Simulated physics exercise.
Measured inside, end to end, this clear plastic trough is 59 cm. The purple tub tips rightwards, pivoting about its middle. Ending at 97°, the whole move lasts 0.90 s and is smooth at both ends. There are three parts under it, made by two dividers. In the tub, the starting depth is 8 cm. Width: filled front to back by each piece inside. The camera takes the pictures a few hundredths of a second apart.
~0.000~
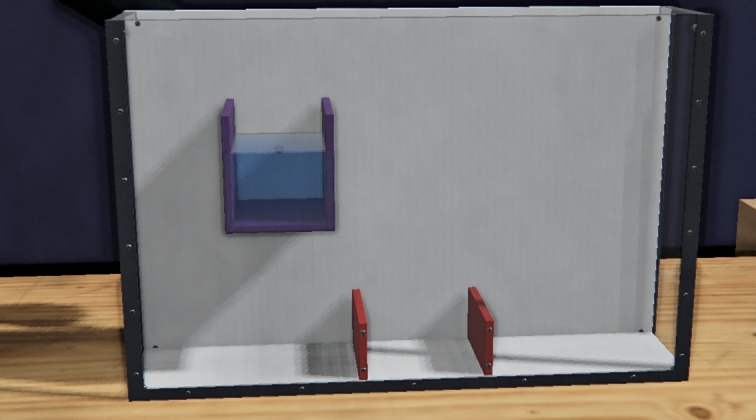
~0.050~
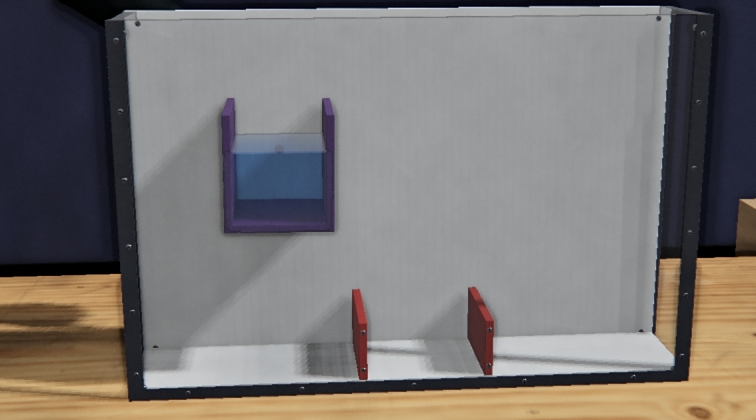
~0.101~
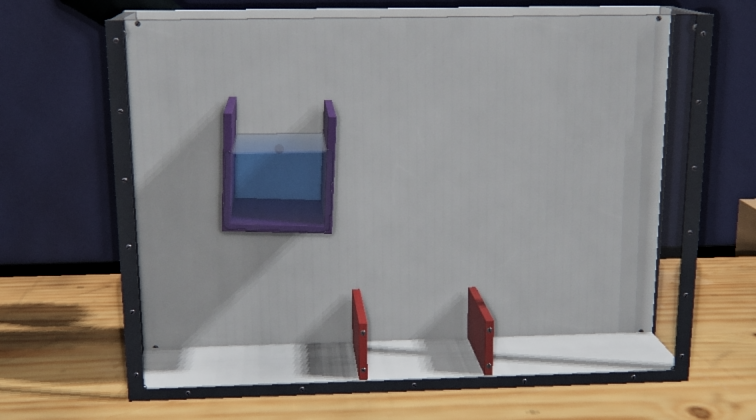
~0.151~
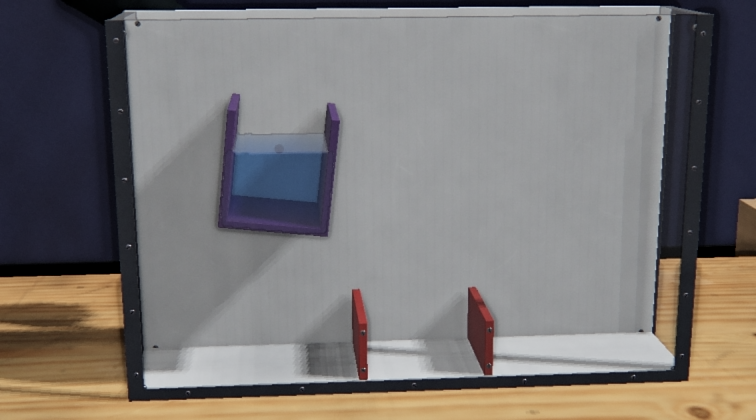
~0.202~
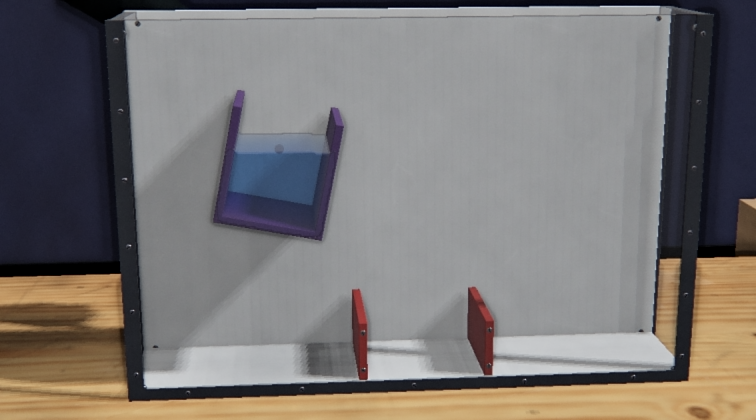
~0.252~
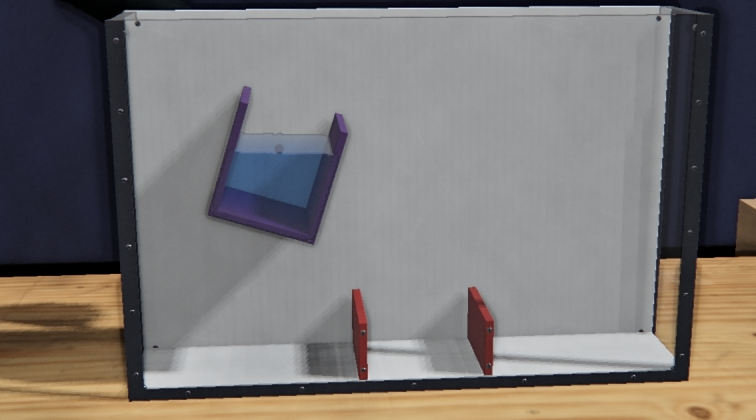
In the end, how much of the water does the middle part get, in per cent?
The middle part gets about 90 per cent.
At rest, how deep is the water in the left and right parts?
It settles at close to 0.0 cm and close to 0.0 cm.
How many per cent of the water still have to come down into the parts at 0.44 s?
Roughly 100 per cent of it.
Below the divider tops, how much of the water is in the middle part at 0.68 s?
Near 6 in a hundred.
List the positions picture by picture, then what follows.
In the first frame, the tub leans 0°; its pouring lip is at (330, 116); the highest water is at (245, 155); divider tops at (363, 325) and (490, 322).
In the second frame, the tub leans 1°; its pouring lip is at (330, 117); the highest water is at (276, 155).
In the third frame, the tub leans 3°; its pouring lip is at (332, 119); the highest water is at (257, 155).
In the fourth frame, the tub leans 7°; its pouring lip is at (336, 122); the highest water is at (258, 155).
In the fifth frame, the tub leans 12°; its pouring lip is at (340, 127); the highest water is at (246, 156).
In the sixth frame, the tub leans 18°; its pouring lip is at (344, 134); the highest water is at (249, 156).
After 0.44 s 100 per cent has yet to come down; below, left 0, middle 0, right 0.
After 0.68 s 94 per cent has yet to come down; below, left 0, middle 6, right 0.
After 1.00 s 45 per cent has yet to come down; below, left 0, middle 54, right 1.
In the end the left part holds 4, the middle 88 and the right 9 per cent.
